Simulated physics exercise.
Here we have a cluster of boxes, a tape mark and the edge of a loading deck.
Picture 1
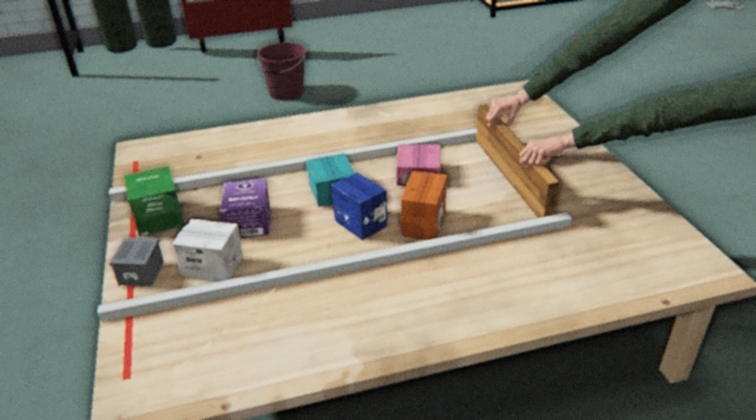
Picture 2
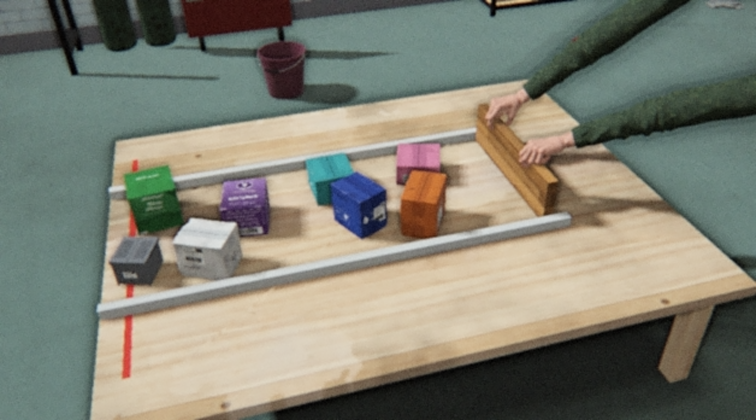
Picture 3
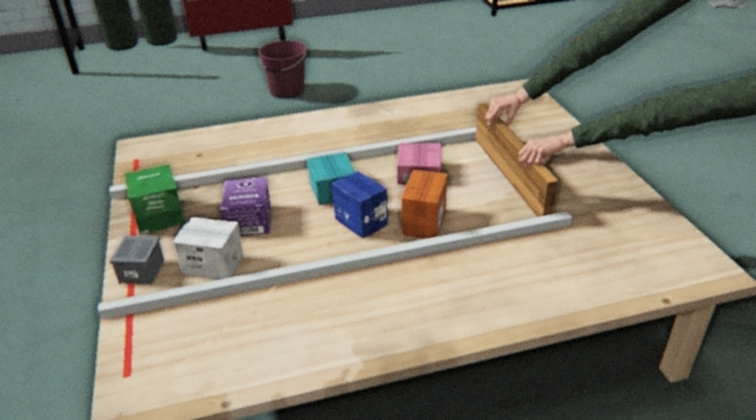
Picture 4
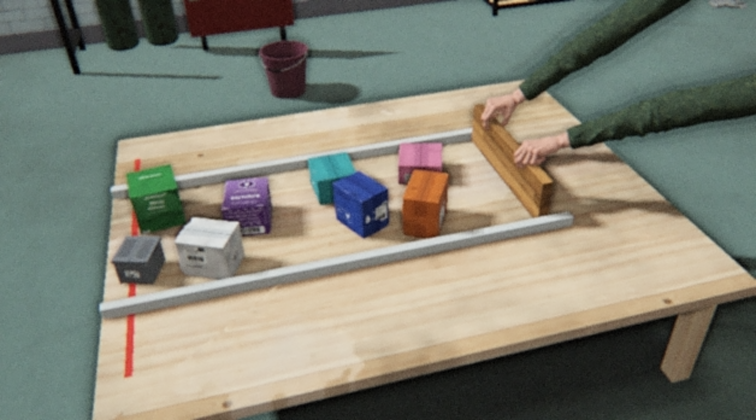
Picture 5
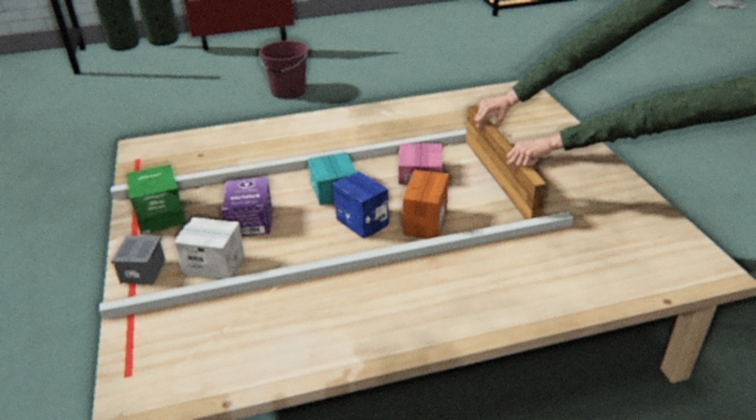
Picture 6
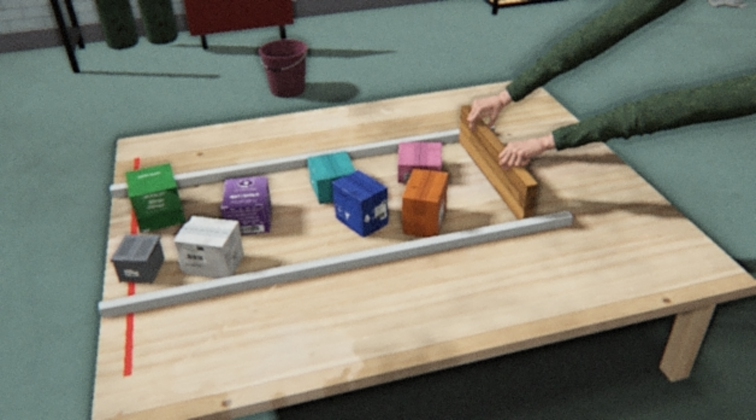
On a wooden table with a red tape line near its left end, eight colourful boxes sit between two pale rails. Two hands in green sleeves hold a wooden plank at the right, still at first, then slide it slightly left toward the boxes, which stay in place.
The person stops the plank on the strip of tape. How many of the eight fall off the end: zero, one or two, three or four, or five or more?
As it turns out, the number that fall off is five or more.
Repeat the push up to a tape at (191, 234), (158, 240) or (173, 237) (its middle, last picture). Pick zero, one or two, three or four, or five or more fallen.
One after another: One to two; more than four; 3 or 4.
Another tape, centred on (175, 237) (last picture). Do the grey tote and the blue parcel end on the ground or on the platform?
The grey tote falls; the blue parcel holds on.
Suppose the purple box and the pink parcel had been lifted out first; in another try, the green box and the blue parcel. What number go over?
The counts: 3 and 4.
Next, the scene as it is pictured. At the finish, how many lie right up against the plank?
The number is 3.
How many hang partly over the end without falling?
Overhanging: 3.
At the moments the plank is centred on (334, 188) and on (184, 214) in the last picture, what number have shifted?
The counts are 5 and 8.
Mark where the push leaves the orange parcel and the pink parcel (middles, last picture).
About (105, 271), and the other about (108, 217).
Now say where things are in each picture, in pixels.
In the first frame, grey tote (138, 262); green box (154, 201); white parcel (209, 251); plank (513, 159); tape (132, 248).
In the second frame, green box (154, 200); blue parcel (359, 205).
In the third frame, white parcel (210, 249); orange parcel (425, 204).
In the fourth frame, grey tote (140, 260); turquoise box (333, 178).
In the fifth frame, green box (156, 199); plank (501, 161).
In the sixth frame, grey tote (139, 259); green box (155, 198); white parcel (210, 248); plank (494, 161); tape (133, 244).
Soon after, none off yet; grey tote at rest near (139, 259); green box at rest near (155, 198); white parcel at rest near (210, 248).
Then, none off yet; grey tote at rest near (139, 259); green box at rest near (155, 197); white parcel moved a little near (207, 252).
Further on, none off yet; grey tote moved about its own width near (98, 270); green box tipped a little near (84, 210); white parcel moved about its own width near (142, 271).
At rest, the number that fall off is five or more; fallen, turquoise box, purple box, white parcel, green box and grey tote.
